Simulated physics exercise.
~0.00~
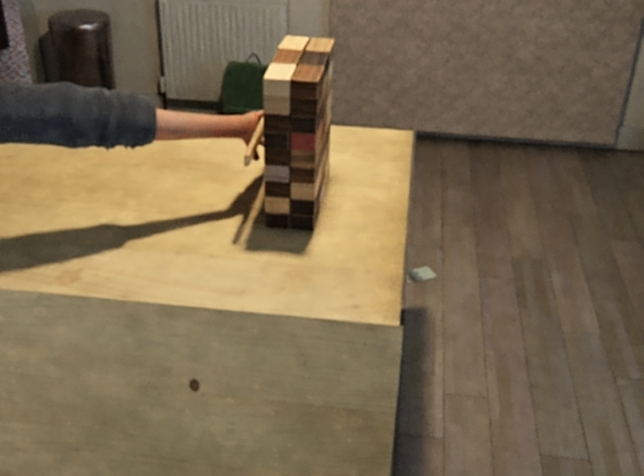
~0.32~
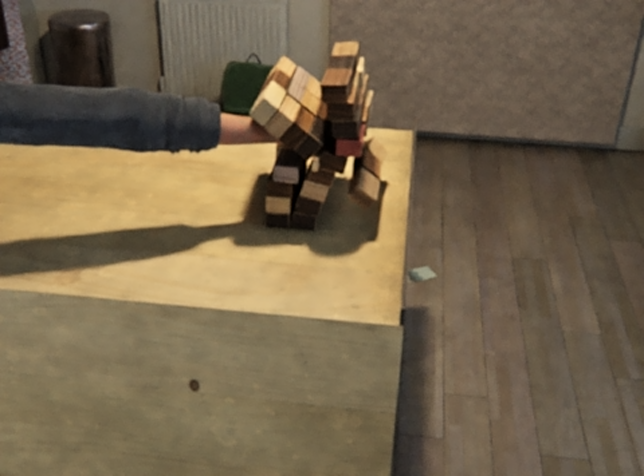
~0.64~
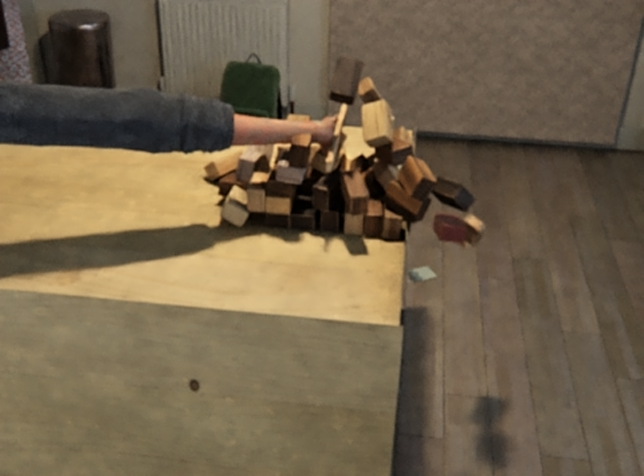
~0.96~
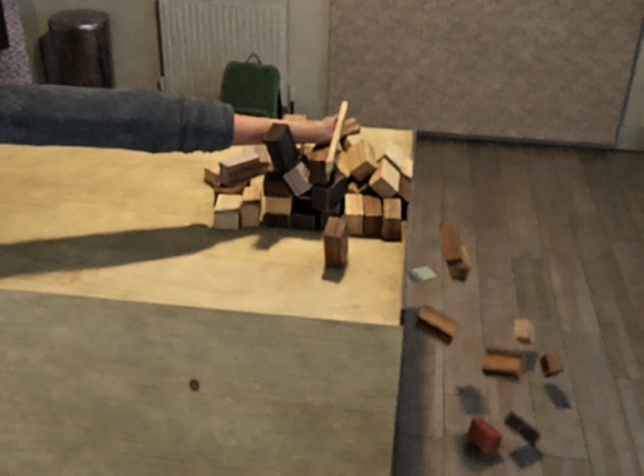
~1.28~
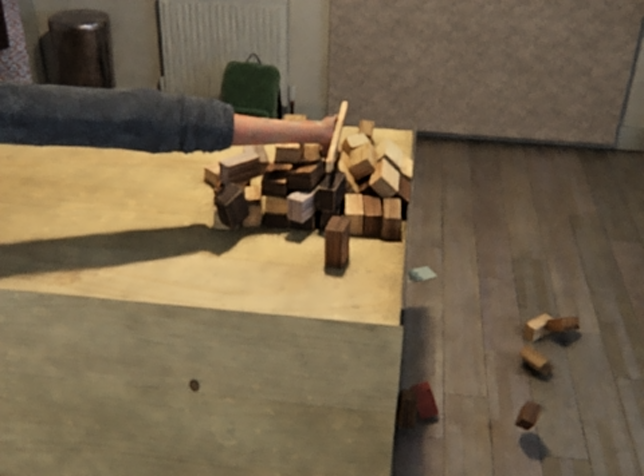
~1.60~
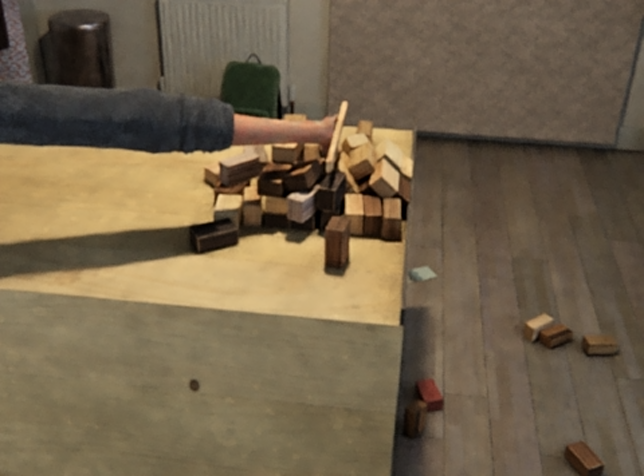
The footage shows a hand pushing an upright wooden strip rightward into a stacked tower of wooden blocks on a table, toppling it into a heap; several blocks, including a red one, tumble off the right edge and settle on the floor while most remain piled on the tabletop.
